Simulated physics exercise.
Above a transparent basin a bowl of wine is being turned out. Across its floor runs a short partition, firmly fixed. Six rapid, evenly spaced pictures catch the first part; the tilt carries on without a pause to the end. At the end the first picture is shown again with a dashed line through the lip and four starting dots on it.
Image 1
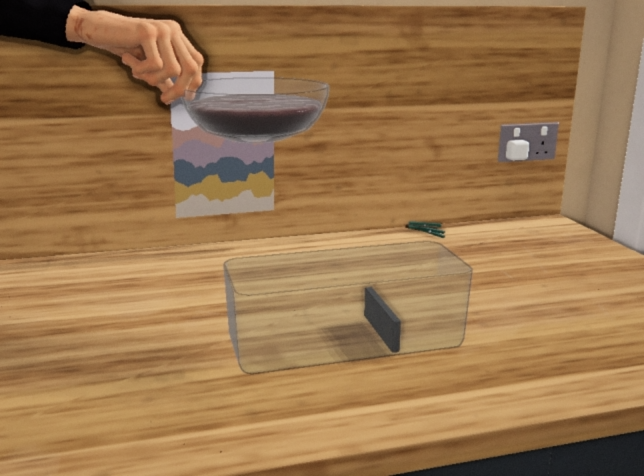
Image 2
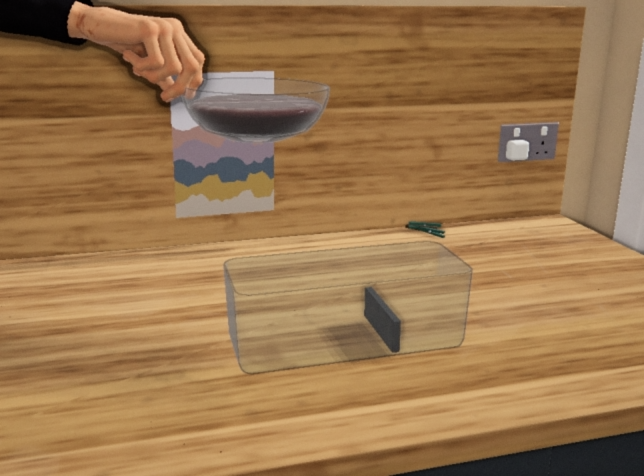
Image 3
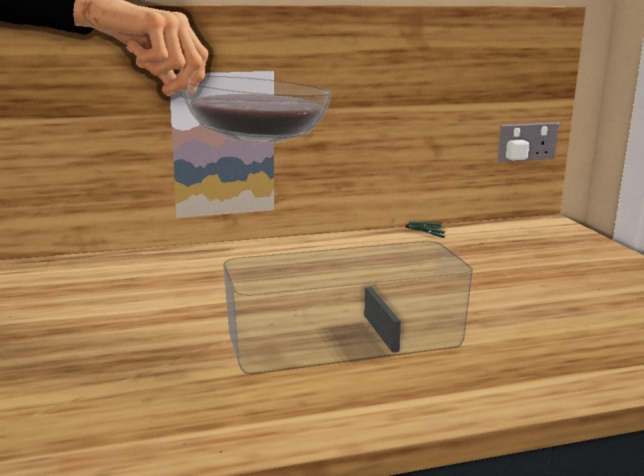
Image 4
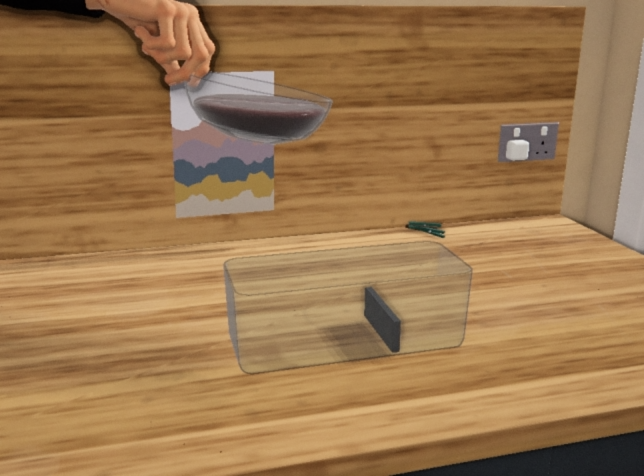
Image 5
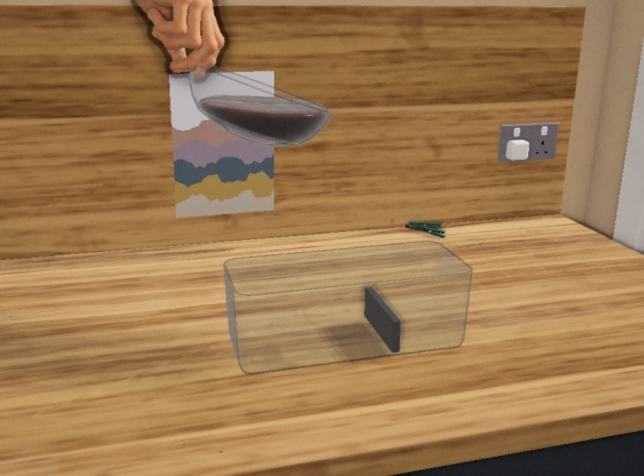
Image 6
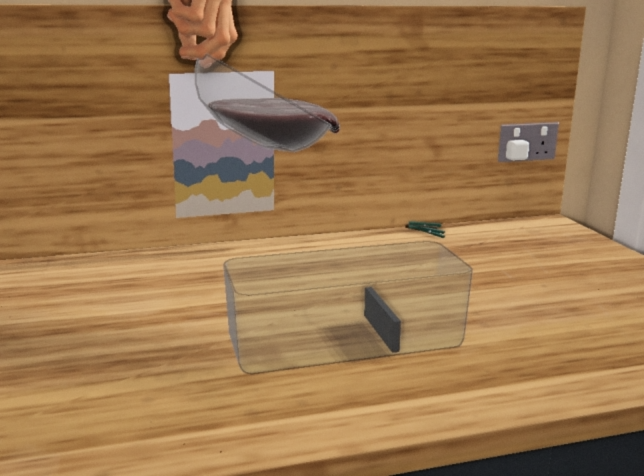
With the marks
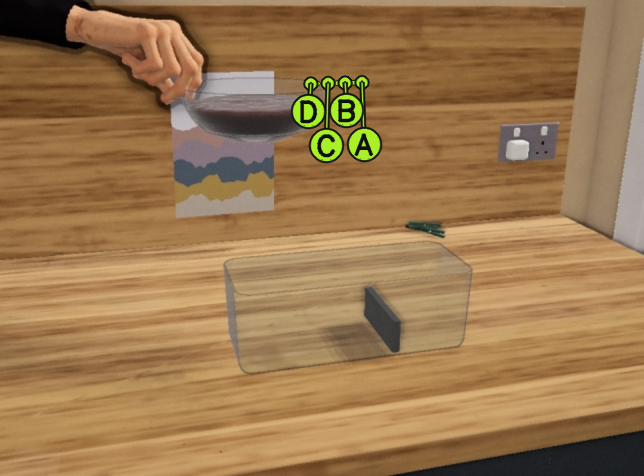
On a wooden counter sits a clear basin with a short dark partition inside, while a hand holds a glass bowl of dark red wine above it. The bowl stays level at first, then the hand gradually tilts it down to the right until a little wine slips over the lip.
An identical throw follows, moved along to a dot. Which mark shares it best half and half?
It is B.
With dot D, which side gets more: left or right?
More ends on the left.
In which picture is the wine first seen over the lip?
Picture 6.
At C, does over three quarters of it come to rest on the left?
No, it does not.
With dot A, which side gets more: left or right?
More ends on the right.
On the marked copy, A at (362, 82); B at (345, 82); C at (328, 83); D at (310, 83).
With A, about 33 % ends left of the wall and 64 % right of it; 3 % is lost outside.
With B, about 46 % ends left of the wall and 52 % right of it.
With C, about 66 % ends left of the wall and 32 % right of it; 3 % is lost outside.
With D, about 88 % ends left of the wall and 7 % right of it; 4 % is lost outside.
